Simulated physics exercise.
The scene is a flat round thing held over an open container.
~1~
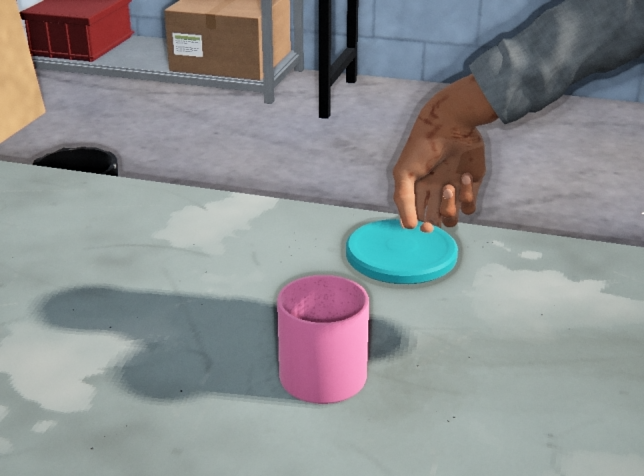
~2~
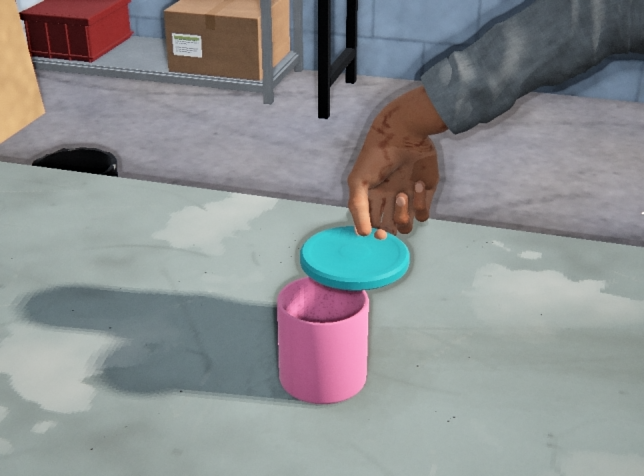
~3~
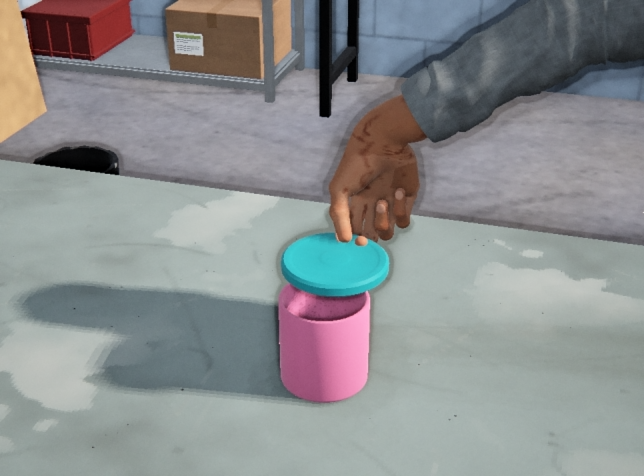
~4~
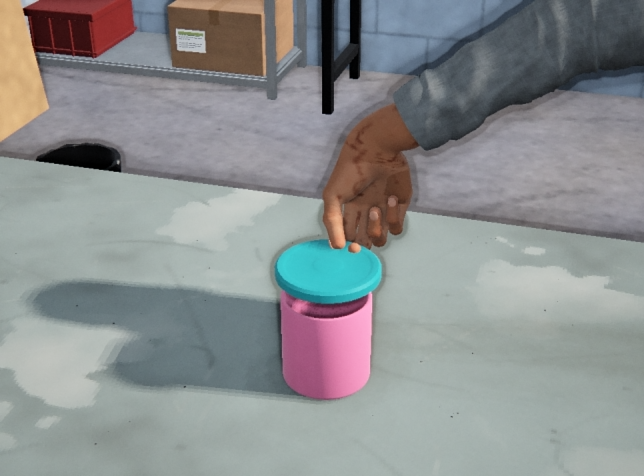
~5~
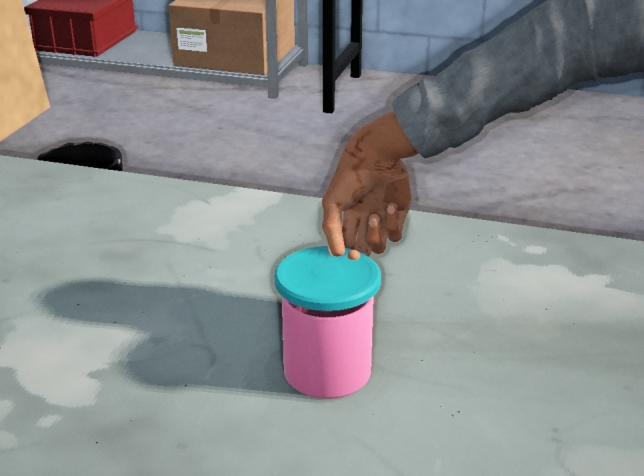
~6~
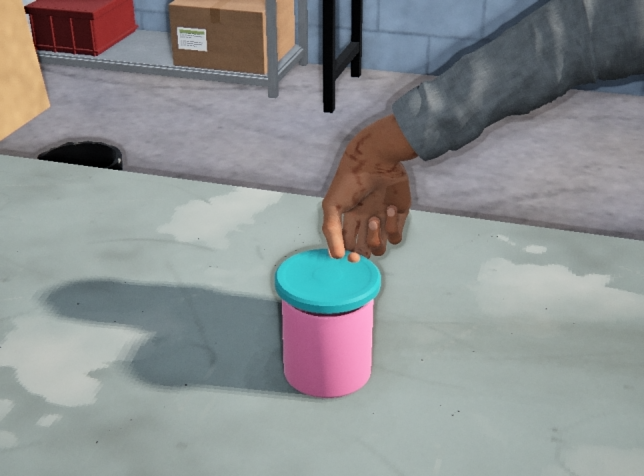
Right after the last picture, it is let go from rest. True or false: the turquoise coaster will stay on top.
True.
Then, 0.10 s after the last picture, turquoise coaster moving near (328, 287).
Then, 0.20 s after the last picture, turquoise coaster sitting on the rim near (328, 287).
At rest, the turquoise coaster covers the opening, near (328, 287).
